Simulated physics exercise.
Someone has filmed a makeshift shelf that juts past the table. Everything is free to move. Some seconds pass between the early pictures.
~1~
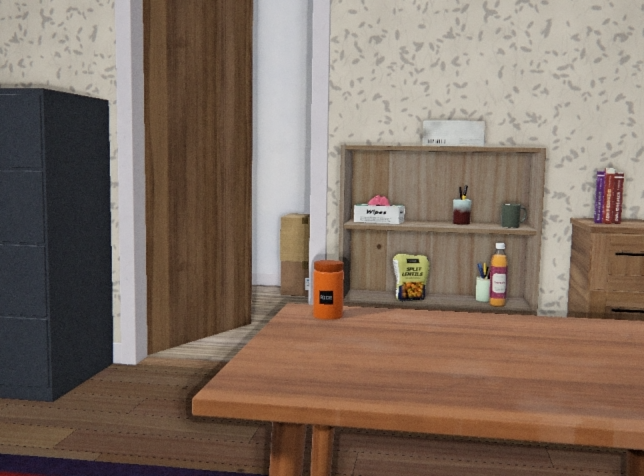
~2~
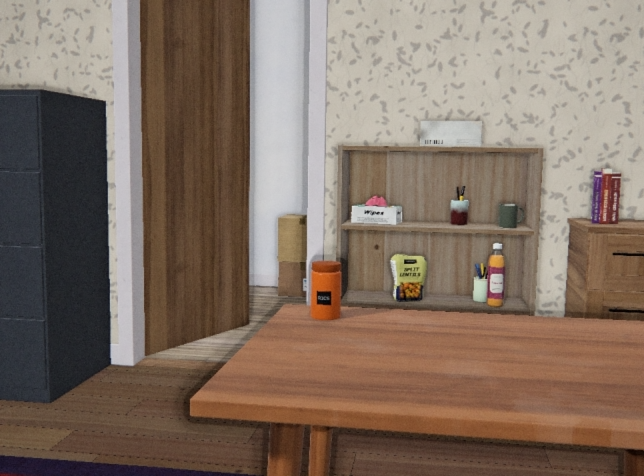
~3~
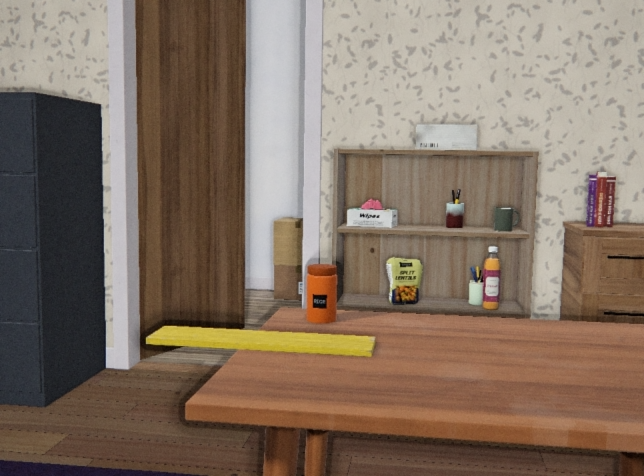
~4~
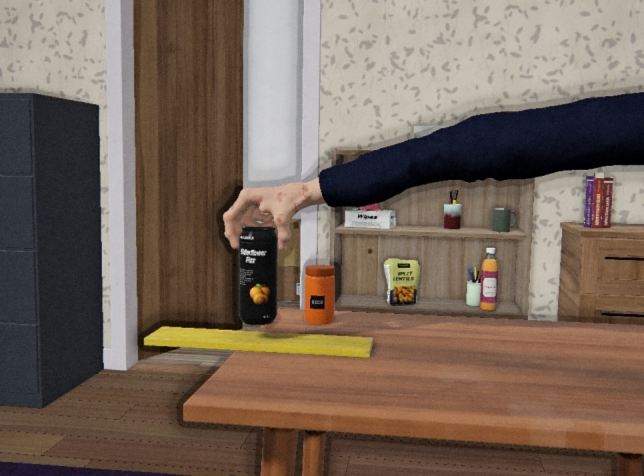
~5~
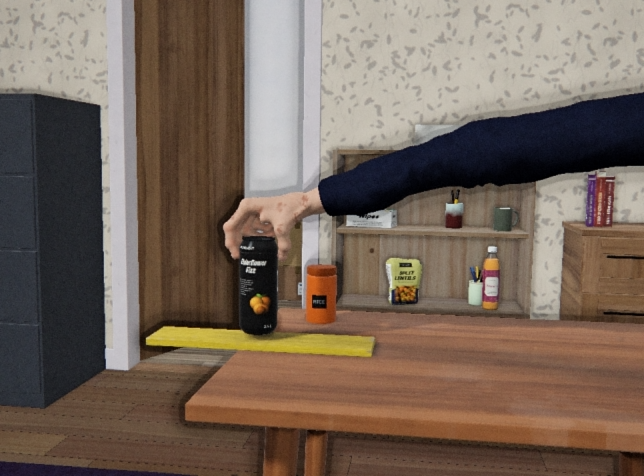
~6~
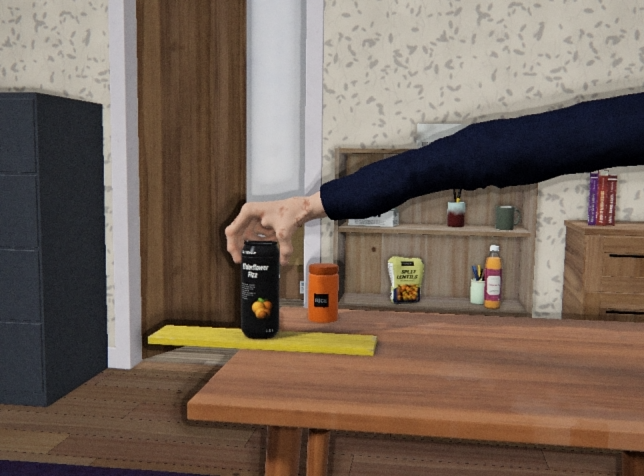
A yellow board appearing across the table's left edge, then a hand lowering a black can onto it beside an orange container.
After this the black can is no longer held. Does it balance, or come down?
The board keeps its balance.
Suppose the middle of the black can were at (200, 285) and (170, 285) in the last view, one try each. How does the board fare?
First, it goes over; second, it tips off the edge.
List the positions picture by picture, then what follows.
The last thing is not in view yet, in the first picture.
The last thing is not in view yet, in the second picture.
The last thing is not in view yet; yellow board (262, 341), in the third picture.
On its way; black can (259, 275); yellow board (260, 341), in the fourth picture.
On its way; black can (259, 285); yellow board (262, 341), in the fifth picture.
Set down, still held; black can (261, 290); yellow board (264, 340), in the sixth picture.
Then, 0.80 s after the last picture, nothing has stirred.
Then, 1.70 s after the last picture, black can resting near (261, 290).
At rest, all 3 in place. Seen from the same camera at the end, black can near (261, 290). The board stays on the table.
